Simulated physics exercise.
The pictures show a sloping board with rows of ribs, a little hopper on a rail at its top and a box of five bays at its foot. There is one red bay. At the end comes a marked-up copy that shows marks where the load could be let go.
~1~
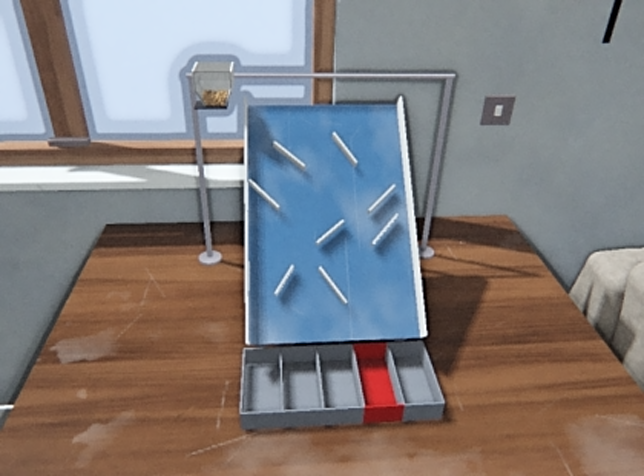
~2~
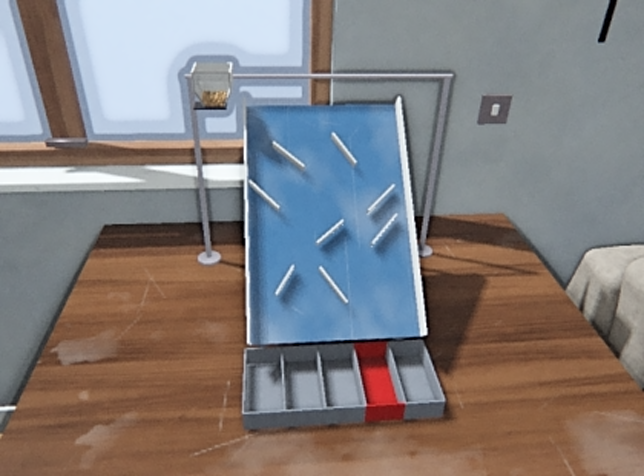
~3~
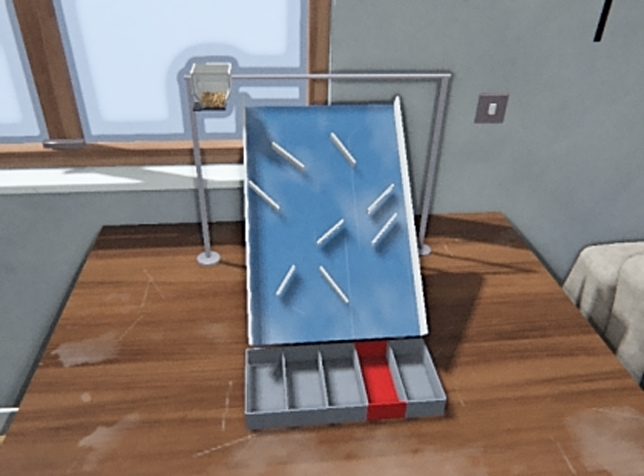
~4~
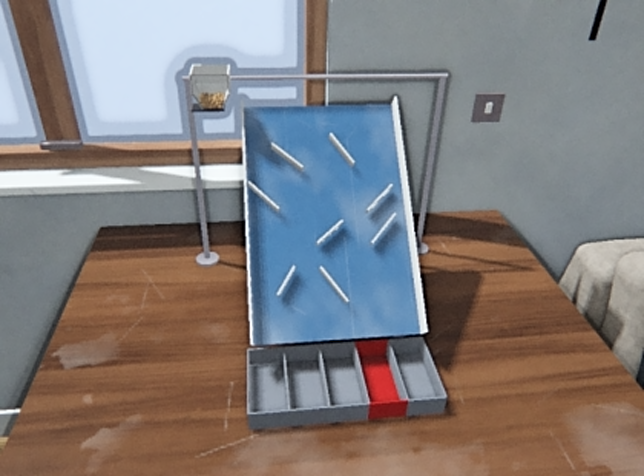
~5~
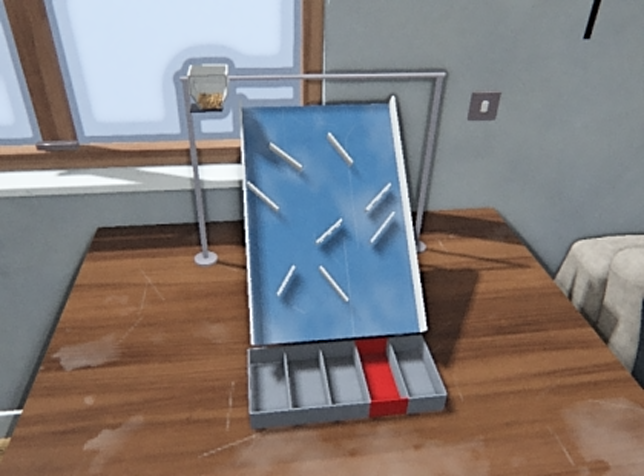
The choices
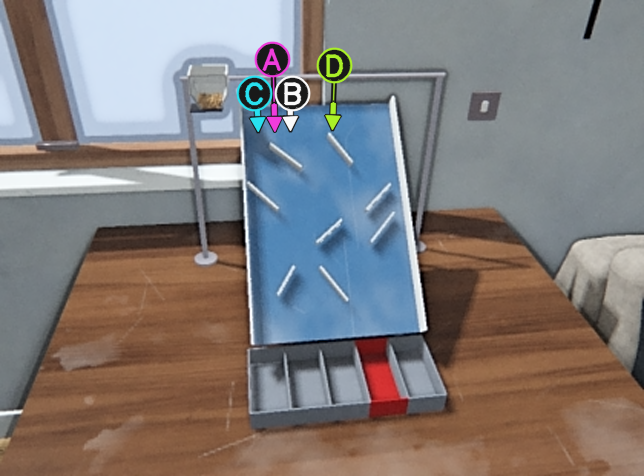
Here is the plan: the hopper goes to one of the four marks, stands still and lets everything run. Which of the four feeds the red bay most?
Mark D does it best.
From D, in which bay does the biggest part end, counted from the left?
The fourth.
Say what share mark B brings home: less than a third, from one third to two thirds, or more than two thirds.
Less than a third.
On the marked copy, mark A meets the board at (274, 126); mark B meets the board at (290, 125); mark C meets the board at (258, 126); mark D meets the board at (332, 124).
With A, about a quarter in the red bay, about half in other bays, about a quarter outside the box.
With B, a small part in the red bay, most in other bays, a small part outside the box.
With C, a small part in the red bay, about two thirds in other bays, a stray few held on the board, a small part outside the box.
With D, about half in the red bay, about a third in other bays, a small part outside the box.
